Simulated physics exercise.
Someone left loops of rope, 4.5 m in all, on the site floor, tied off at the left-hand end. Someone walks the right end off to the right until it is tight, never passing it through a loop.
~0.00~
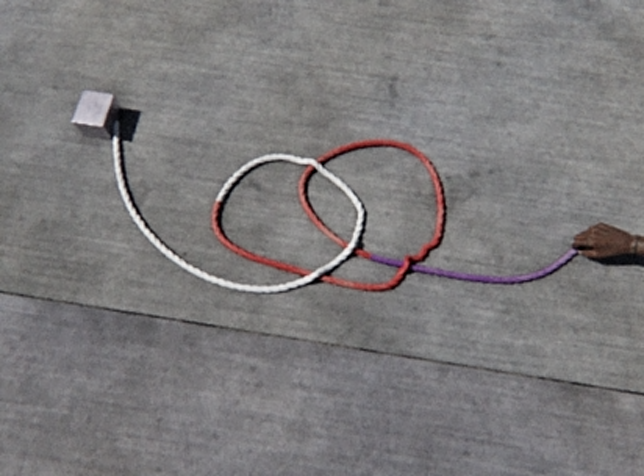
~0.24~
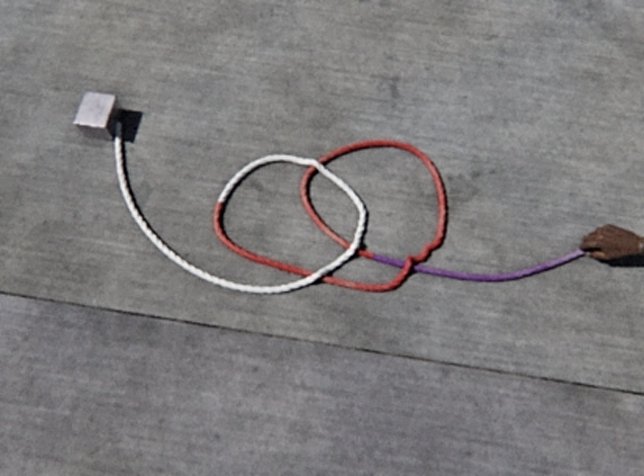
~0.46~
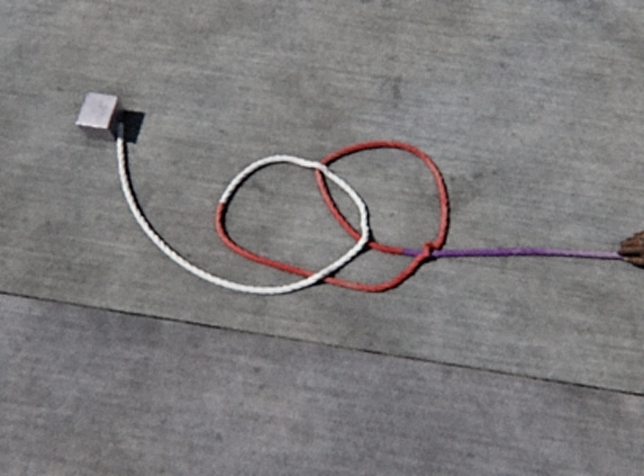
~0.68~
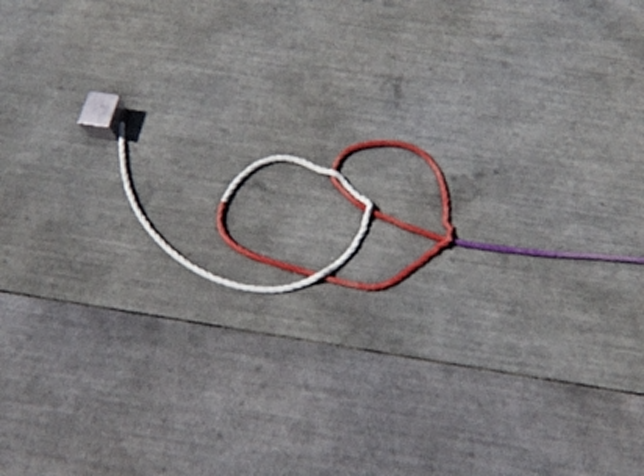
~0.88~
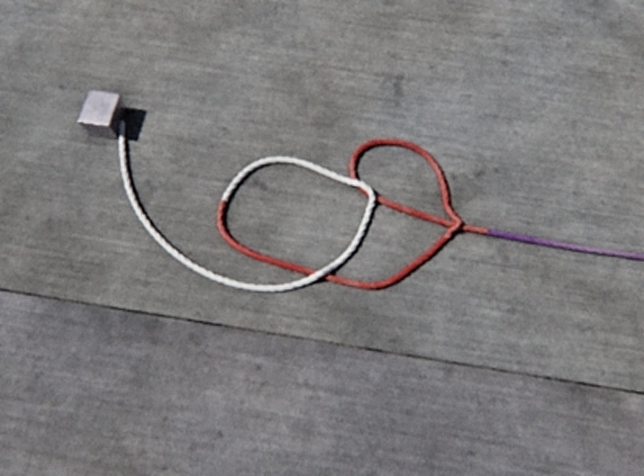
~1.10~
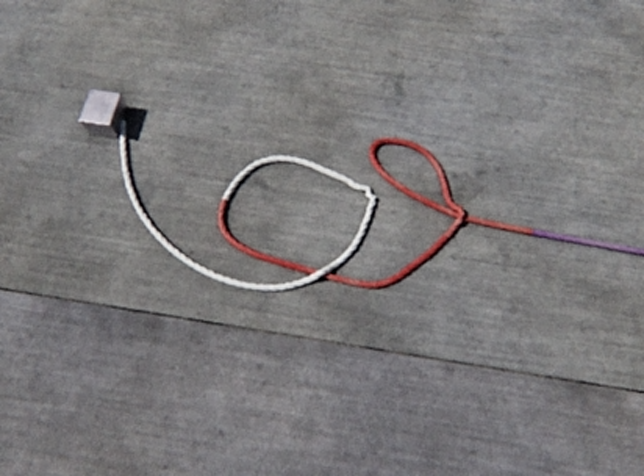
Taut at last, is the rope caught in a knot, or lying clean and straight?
The loops slip apart.
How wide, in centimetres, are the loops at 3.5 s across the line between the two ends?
The width at that point is about 46 cm.
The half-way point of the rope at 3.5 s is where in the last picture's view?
I'd put it somewhere around (474, 247).
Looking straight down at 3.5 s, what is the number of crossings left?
The number is 1.
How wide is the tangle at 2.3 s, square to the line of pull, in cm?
I'd put it at close to 46 cm.
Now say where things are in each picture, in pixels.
The first picture shows crossings (314, 166) white over red, (319, 277) white over red, (353, 249) white over red, (424, 270) red over purple; rope runs through (152, 237) (348, 191) (297, 271) (401, 145) (436, 272); grip (576, 249).
In the second picture, rope runs through (154, 238) (299, 271) (439, 272); grip (584, 251).
In the third picture, rope runs through (156, 239) (301, 272) (469, 253); grip (622, 256).
In the fourth picture, rope runs through (157, 238) (302, 271) (513, 250).
In the fifth picture, rope runs through (158, 237) (302, 270) (553, 244).
In the sixth picture, rope runs through (159, 236) (362, 188) (303, 269) (407, 143) (598, 244).
By 2.3 s, the ends are 2.7 m apart, loops still 46 cm across.
By 3.5 s, the ends are 3.4 m apart, loops still 45 cm across.
By 4.7 s, the ends are 4.1 m apart, loops still 46 cm across.
By 5.8 s, the ends are 4.5 m apart, and it runs straight.
By 6.1 s, the ends are 4.5 m apart, and it runs straight.
